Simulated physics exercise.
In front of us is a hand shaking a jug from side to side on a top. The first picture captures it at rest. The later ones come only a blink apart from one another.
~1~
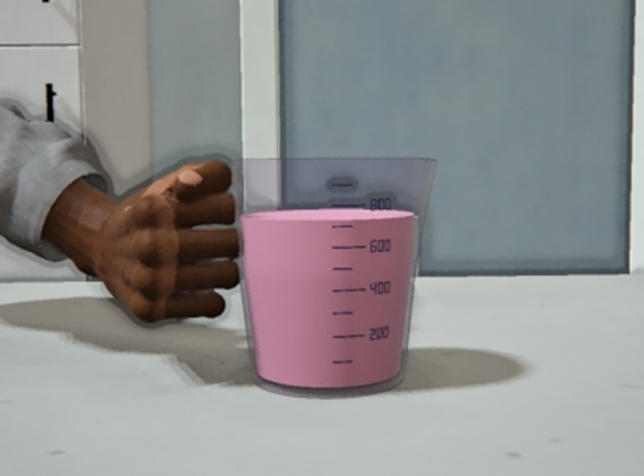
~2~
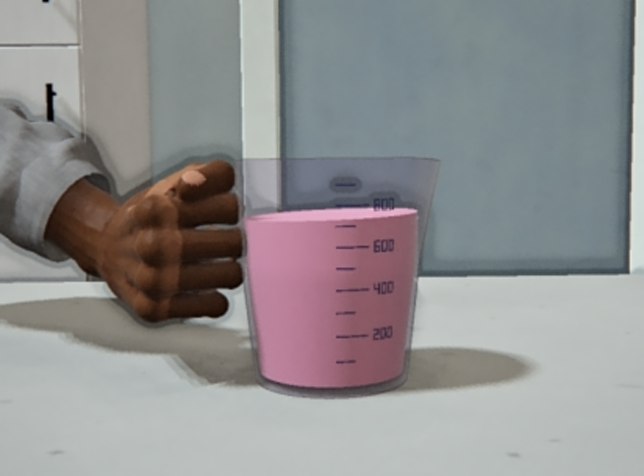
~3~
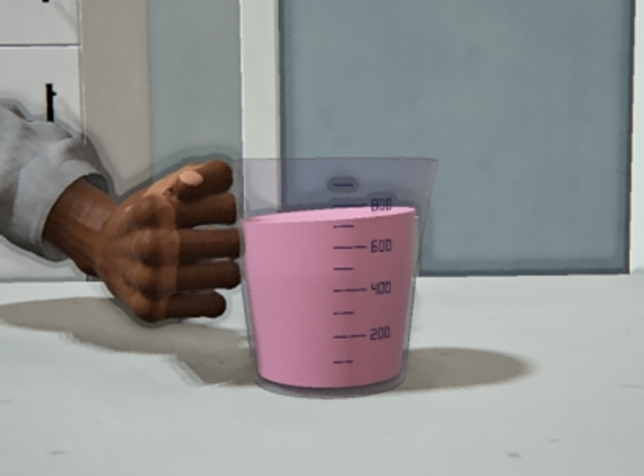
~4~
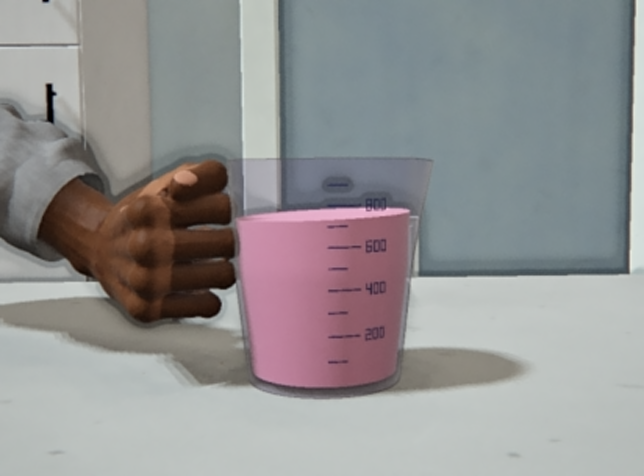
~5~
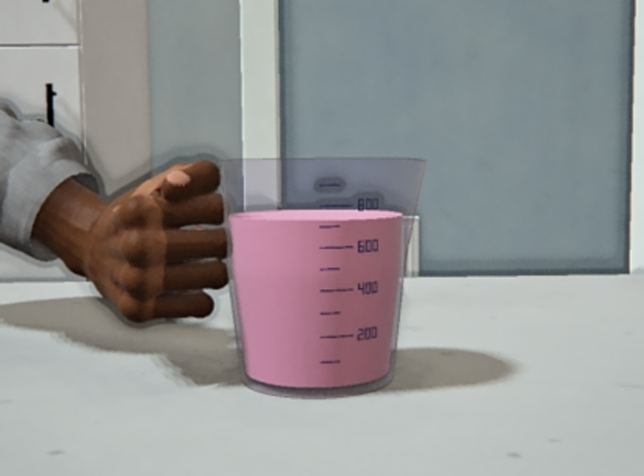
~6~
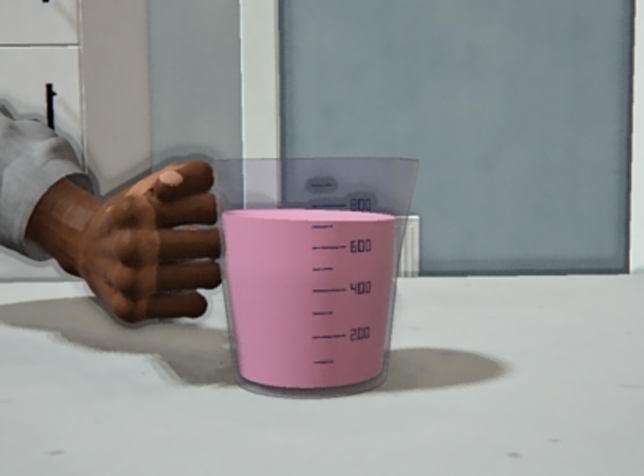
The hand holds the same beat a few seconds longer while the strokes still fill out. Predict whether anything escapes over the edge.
Prediction: Nothing escapes.
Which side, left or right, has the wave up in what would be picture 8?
That'd be the left flank.
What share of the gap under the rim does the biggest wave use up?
My estimate is 20 in a hundred.
Next, the highest wave so far stays far below the rim.
Finally, the highest wave so far stays far below the rim; nothing has left it.
